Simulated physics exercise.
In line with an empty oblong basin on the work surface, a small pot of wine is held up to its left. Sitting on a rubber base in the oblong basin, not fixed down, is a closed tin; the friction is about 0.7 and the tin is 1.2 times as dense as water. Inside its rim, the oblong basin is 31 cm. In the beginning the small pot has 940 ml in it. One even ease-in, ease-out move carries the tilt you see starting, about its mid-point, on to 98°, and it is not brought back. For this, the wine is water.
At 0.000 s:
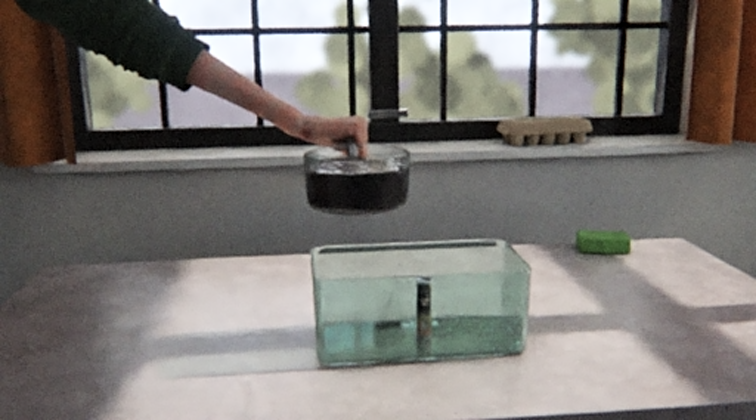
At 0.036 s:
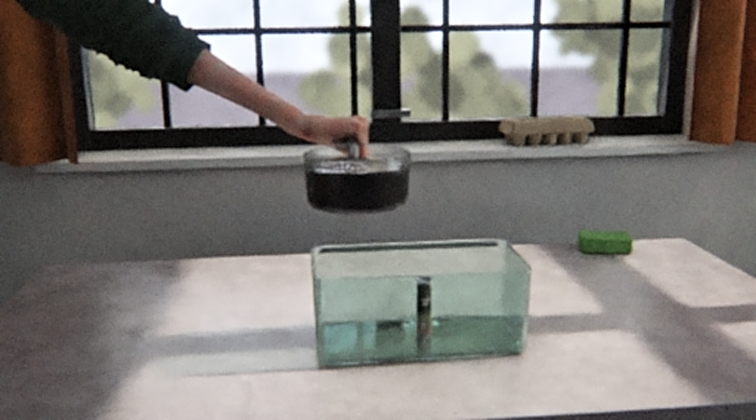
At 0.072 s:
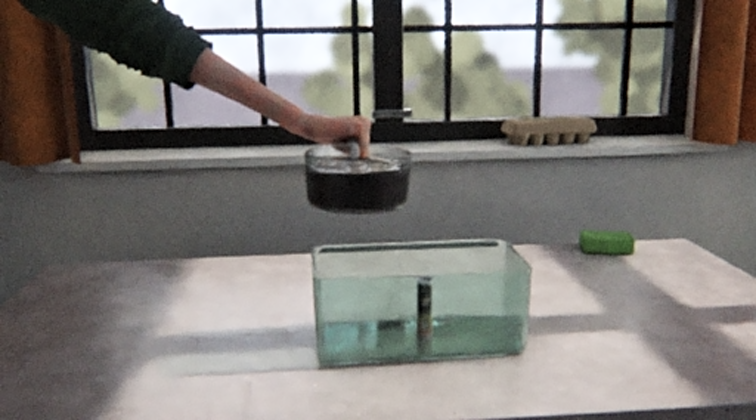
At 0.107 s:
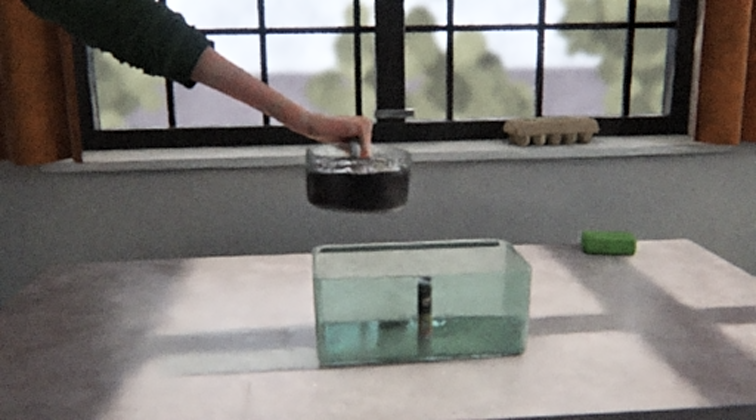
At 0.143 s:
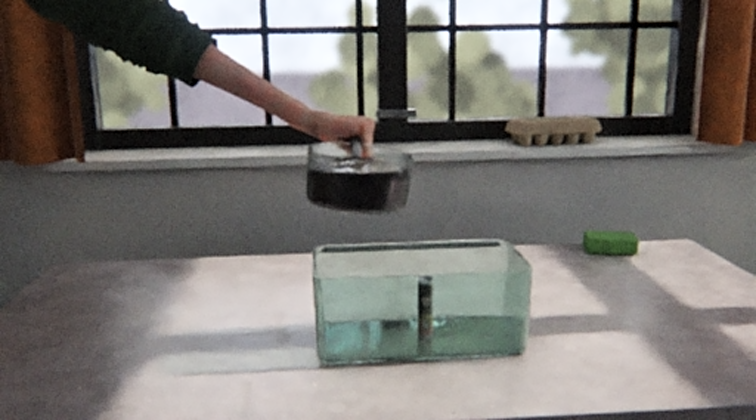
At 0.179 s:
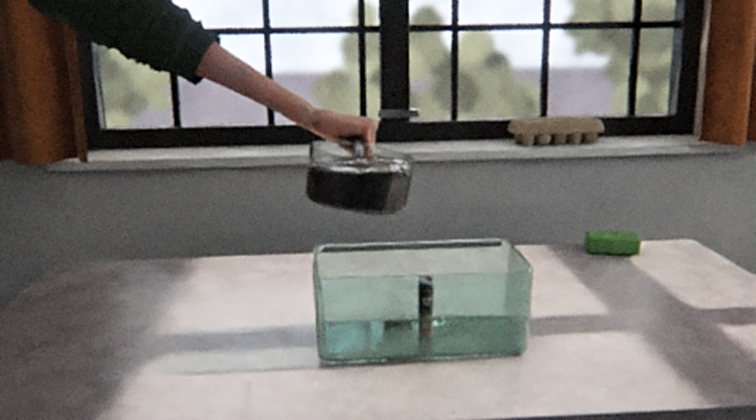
The footage shows a hand holding a small clear pot of dark liquid above and slightly left of a glass basin containing an upright tin; the pot starts level, then leans slightly down to the right.
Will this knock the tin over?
Yes, it is knocked over.
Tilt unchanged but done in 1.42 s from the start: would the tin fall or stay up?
The tin topples.
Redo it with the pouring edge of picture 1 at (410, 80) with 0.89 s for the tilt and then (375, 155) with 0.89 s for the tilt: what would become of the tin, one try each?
First it falls; then it goes over.
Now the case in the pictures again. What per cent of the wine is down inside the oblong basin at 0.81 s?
Roughly 76 per cent.
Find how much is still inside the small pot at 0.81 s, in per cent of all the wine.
Some 14 per cent.
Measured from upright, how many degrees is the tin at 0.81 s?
It is at some 0°.
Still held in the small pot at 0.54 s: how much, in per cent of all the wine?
Near 64 in a hundred.
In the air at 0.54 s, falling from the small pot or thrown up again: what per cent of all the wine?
I'd say close to 30 per cent.
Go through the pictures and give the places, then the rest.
In the first picture, it leans 0°; its right rim is at (409, 153); the wine meets the walls at (307, 167) and (406, 164); the oblong basin's rim runs from (312, 264) to (518, 255); the tin's top is at (424, 283).
In the second picture, it leans 0°; its right rim is at (409, 153); the wine meets the walls at (307, 166) and (406, 163).
In the third picture, it leans 2°; its right rim is at (410, 154); the wine meets the walls at (307, 166) and (408, 164).
In the fourth picture, it leans 3°; its right rim is at (411, 155); the wine meets the walls at (308, 166) and (408, 164).
In the fifth picture, it leans 6°; its right rim is at (412, 157); the wine meets the walls at (309, 165) and (409, 165).
In the sixth picture, it leans 9°; its right rim is at (414, 160); the wine meets the walls at (310, 165) and (410, 164).
By 0.54 s the tilt is 65° and 64 per cent is still to pour; the tin stands where it began.
By 0.81 s the tilt is 96° and 14 per cent is still to pour; the tin stands where it began.
By 1.09 s the tilt is 98° and 2 per cent is still to pour; the tin leans 7°.
By 1.39 s the tilt is 98° and 0 per cent is still to pour; the tin lies on its side.
At rest the tin lies on its side.
